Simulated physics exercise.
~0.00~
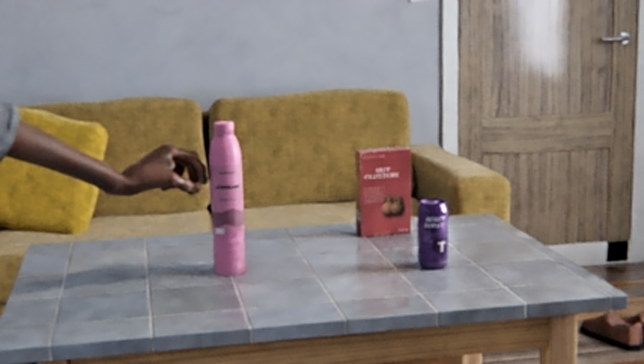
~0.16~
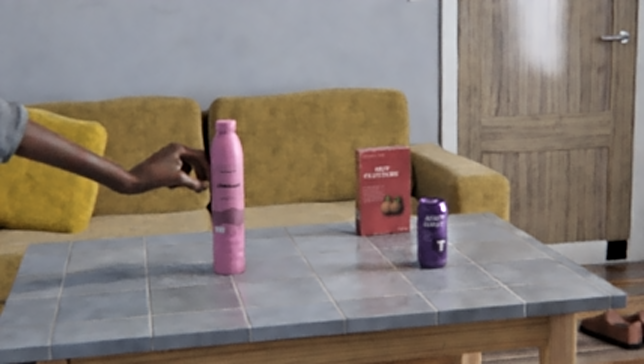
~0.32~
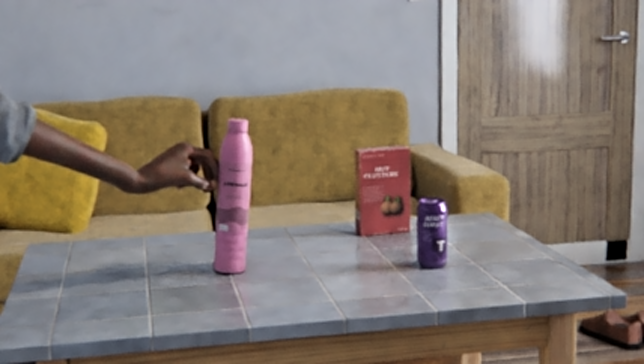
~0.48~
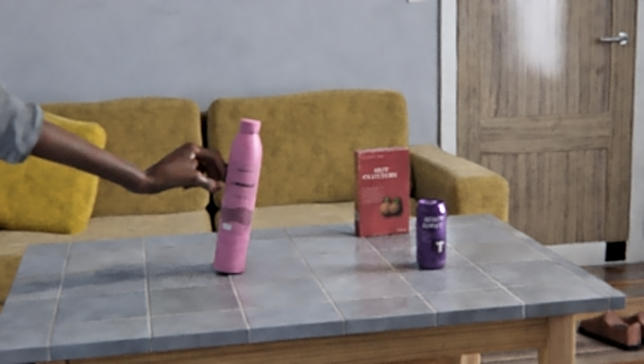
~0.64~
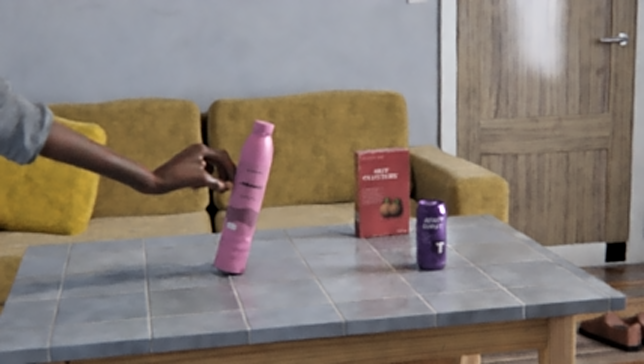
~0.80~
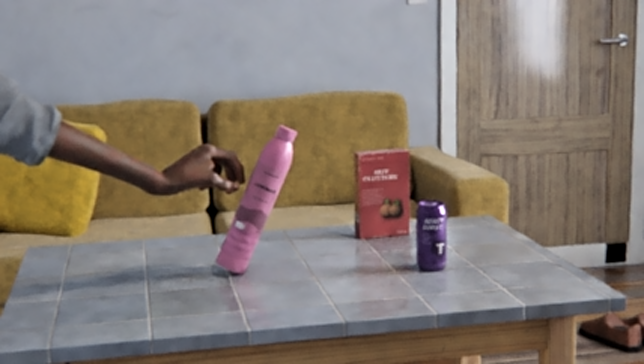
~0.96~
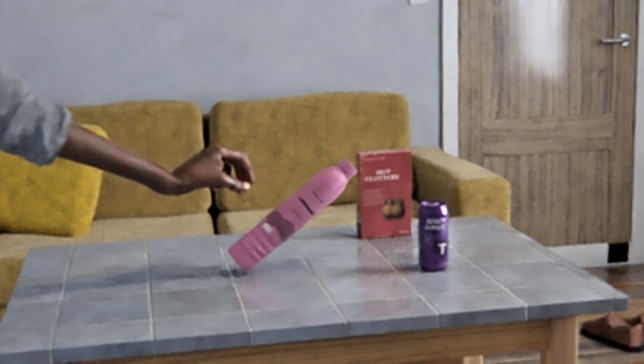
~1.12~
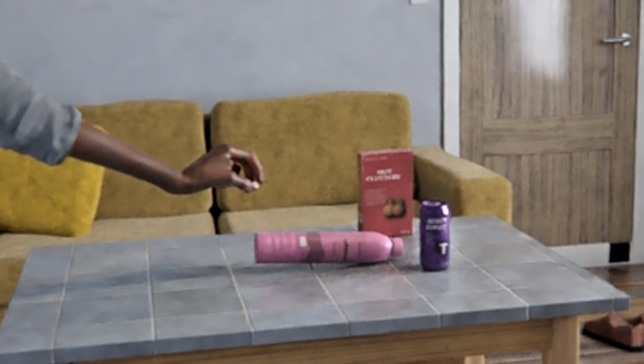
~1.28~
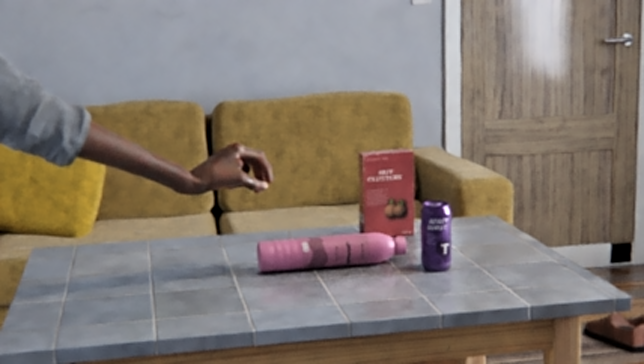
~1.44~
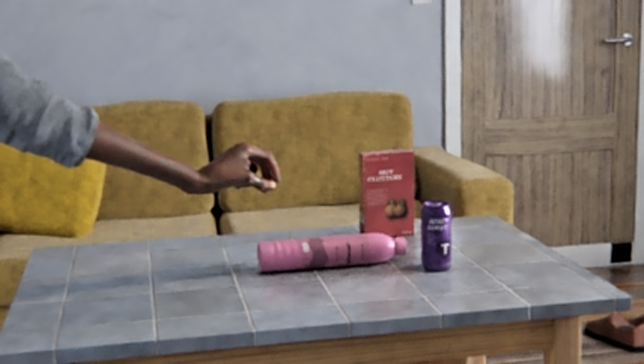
On a grey tiled table in front of a mustard sofa, a hand reaches in from the left and pushes an upright pink bottle, which leans right and topples onto its side, coming to rest near a purple can and a red packet that stay standing.
